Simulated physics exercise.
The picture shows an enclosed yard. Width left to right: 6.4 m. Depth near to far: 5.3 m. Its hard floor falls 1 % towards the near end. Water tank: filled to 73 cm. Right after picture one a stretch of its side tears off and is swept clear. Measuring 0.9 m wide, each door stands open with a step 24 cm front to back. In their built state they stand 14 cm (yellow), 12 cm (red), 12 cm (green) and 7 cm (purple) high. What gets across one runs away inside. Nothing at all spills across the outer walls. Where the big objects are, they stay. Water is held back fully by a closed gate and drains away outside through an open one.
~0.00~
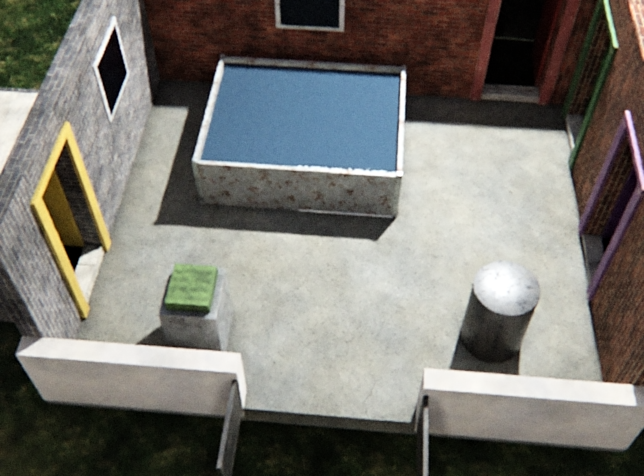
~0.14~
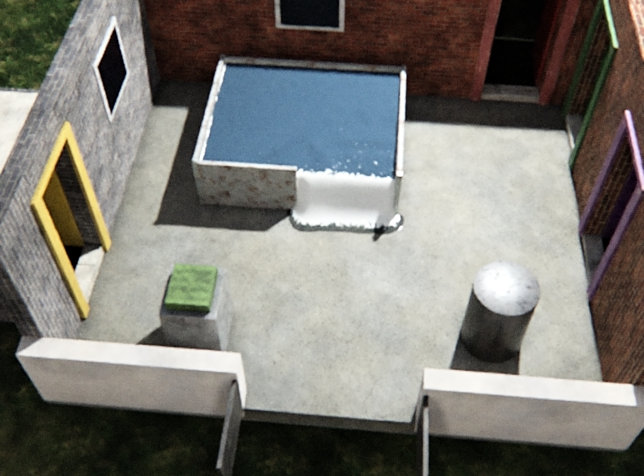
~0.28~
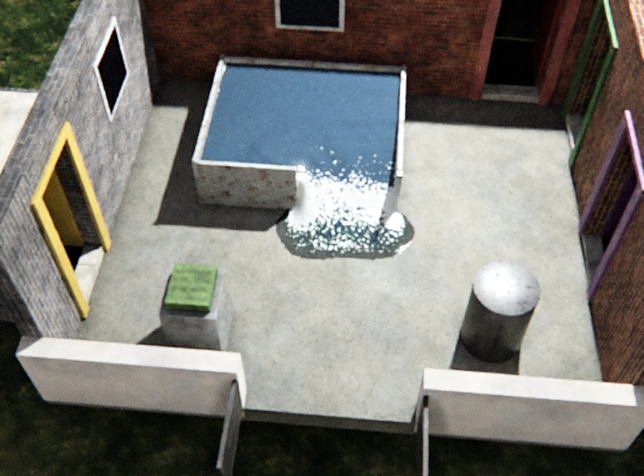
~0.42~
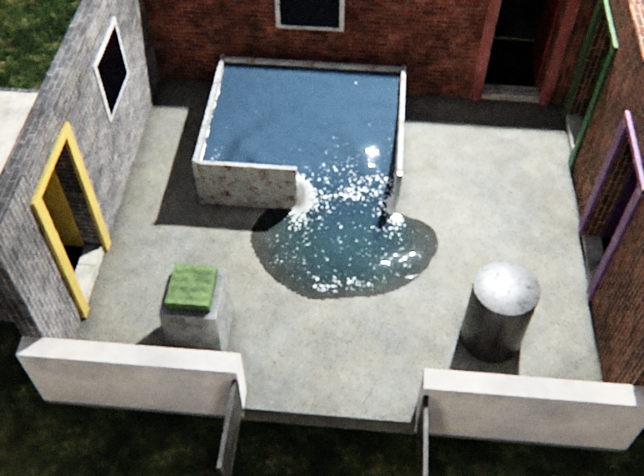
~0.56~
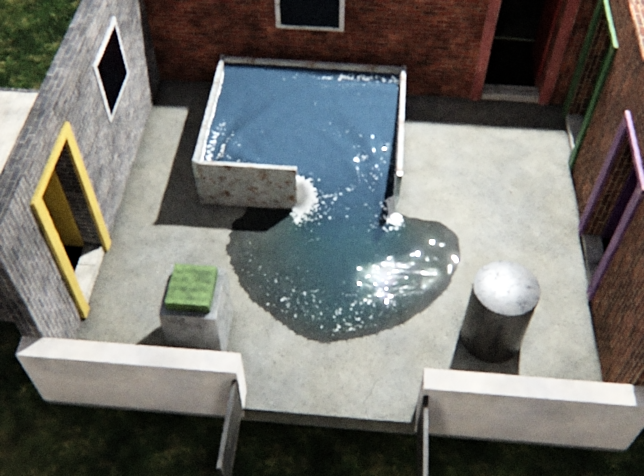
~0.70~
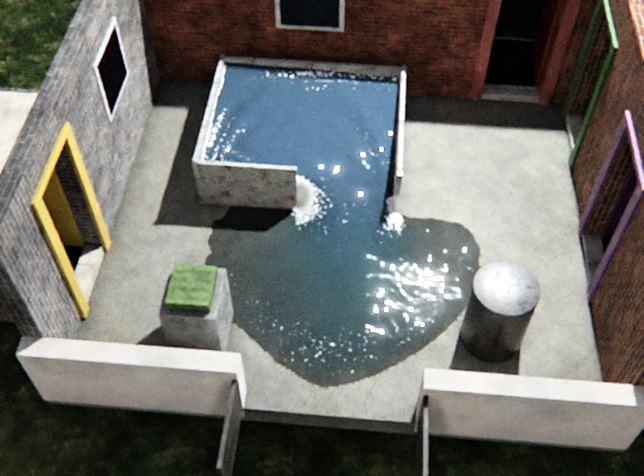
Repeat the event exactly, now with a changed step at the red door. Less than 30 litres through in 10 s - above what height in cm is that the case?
Above about 6.5 cm.
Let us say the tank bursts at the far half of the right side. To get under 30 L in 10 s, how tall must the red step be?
Some 23 cm.
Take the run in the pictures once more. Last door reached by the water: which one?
I'd say the red door.
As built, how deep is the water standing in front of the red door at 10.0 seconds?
About 6.0 centimetres deep.
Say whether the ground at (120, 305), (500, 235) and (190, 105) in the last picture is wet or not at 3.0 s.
One by one: Drenched, clear, clear.
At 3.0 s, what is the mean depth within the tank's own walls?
It averages roughly 34 centimetres.
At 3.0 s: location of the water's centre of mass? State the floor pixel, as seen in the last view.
(336, 214), roughly.
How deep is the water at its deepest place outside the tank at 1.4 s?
I'd put it near 44 cm.
After 1.4 s water covers 35 % of the floor, deepest (44 cm) near (364, 219); it has not reached the red door.
After 3.0 s water covers 50 % of the floor, deepest (32 cm) near (585, 417); it has not reached the red door.
After 10.0 s water covers 100 % of the floor, deepest (10 cm) near (585, 417); 6 cm at the red door, 0 litres in over its 12 cm step.
At the red door as built, the water arrived by 5.0 s and peaked near 11 cm at 7.4 s.
With a step of 6 cm, 37 litres would have come in within the 10 s; with 8 cm, 14 litres. So under 30 litres takes about 6.5 cm.
